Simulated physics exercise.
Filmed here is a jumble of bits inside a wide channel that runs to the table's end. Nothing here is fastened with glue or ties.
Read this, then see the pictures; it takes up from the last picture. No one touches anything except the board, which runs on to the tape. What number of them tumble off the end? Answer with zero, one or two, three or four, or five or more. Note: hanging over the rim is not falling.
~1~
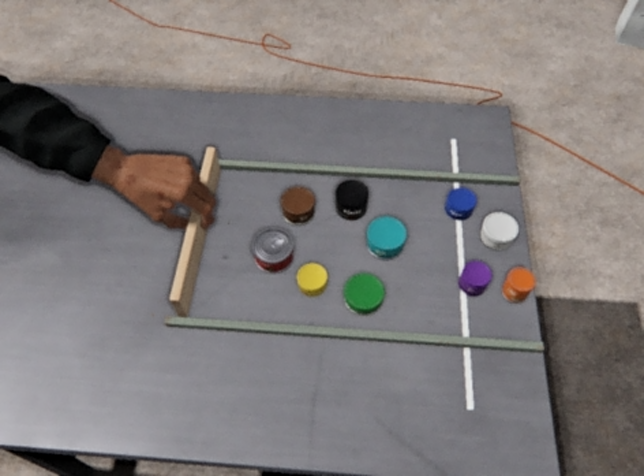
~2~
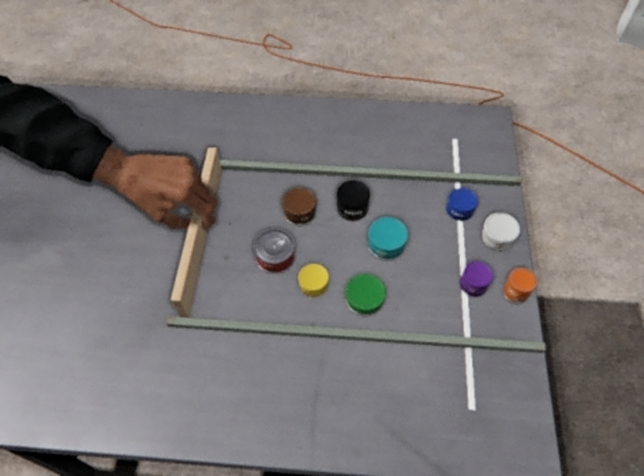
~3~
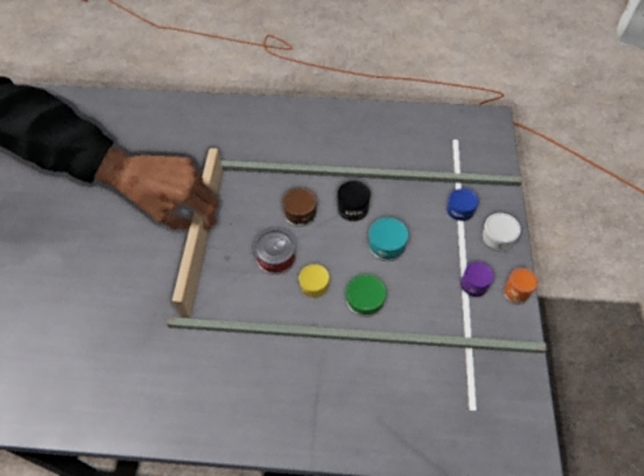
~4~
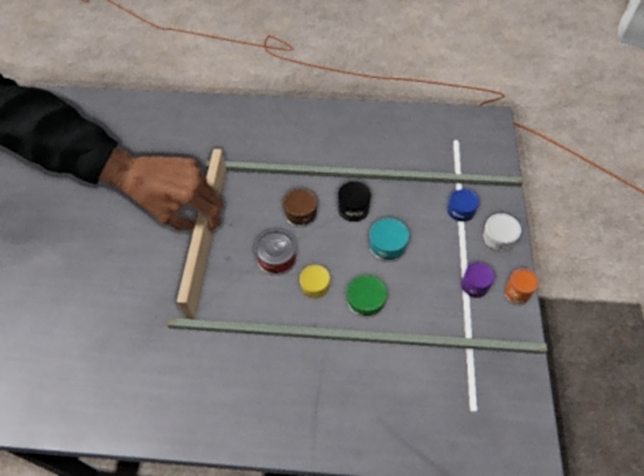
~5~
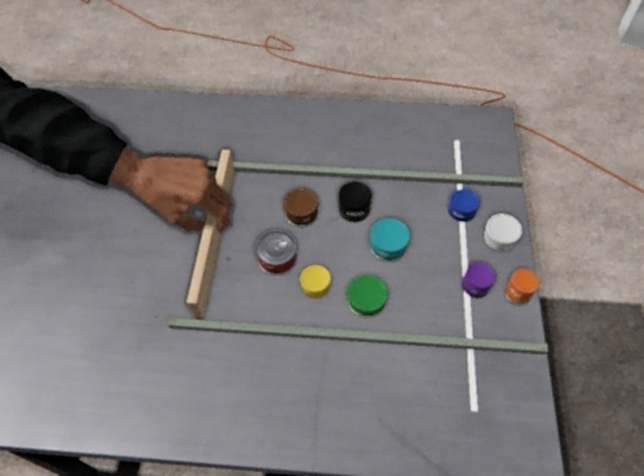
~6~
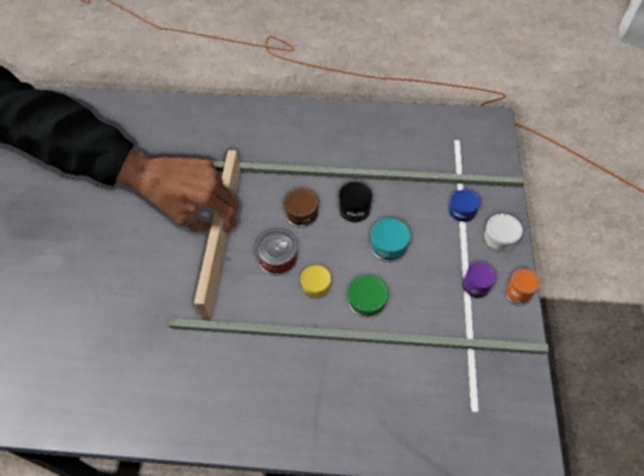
One or two.
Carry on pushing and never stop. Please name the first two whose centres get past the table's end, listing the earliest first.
First the white tin, next the orange tin.
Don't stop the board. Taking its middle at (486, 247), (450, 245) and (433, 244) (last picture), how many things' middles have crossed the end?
Result per place: 2; 0; 0.
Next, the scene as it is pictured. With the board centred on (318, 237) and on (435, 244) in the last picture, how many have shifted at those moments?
First position 4; second position 9.
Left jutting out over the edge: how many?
1, I think.
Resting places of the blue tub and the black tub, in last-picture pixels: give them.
The blue tub finishes at (506, 206); the black tub finishes at (479, 190).
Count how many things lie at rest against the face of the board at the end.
Count: 4.
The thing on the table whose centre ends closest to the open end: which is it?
The answer: The orange tin.
Soon after, none off yet; orange tin at rest near (522, 288); white tin at rest near (503, 233); purple tub at rest near (478, 281).
In the end, the number that fall off is one or two; gone, white tin.
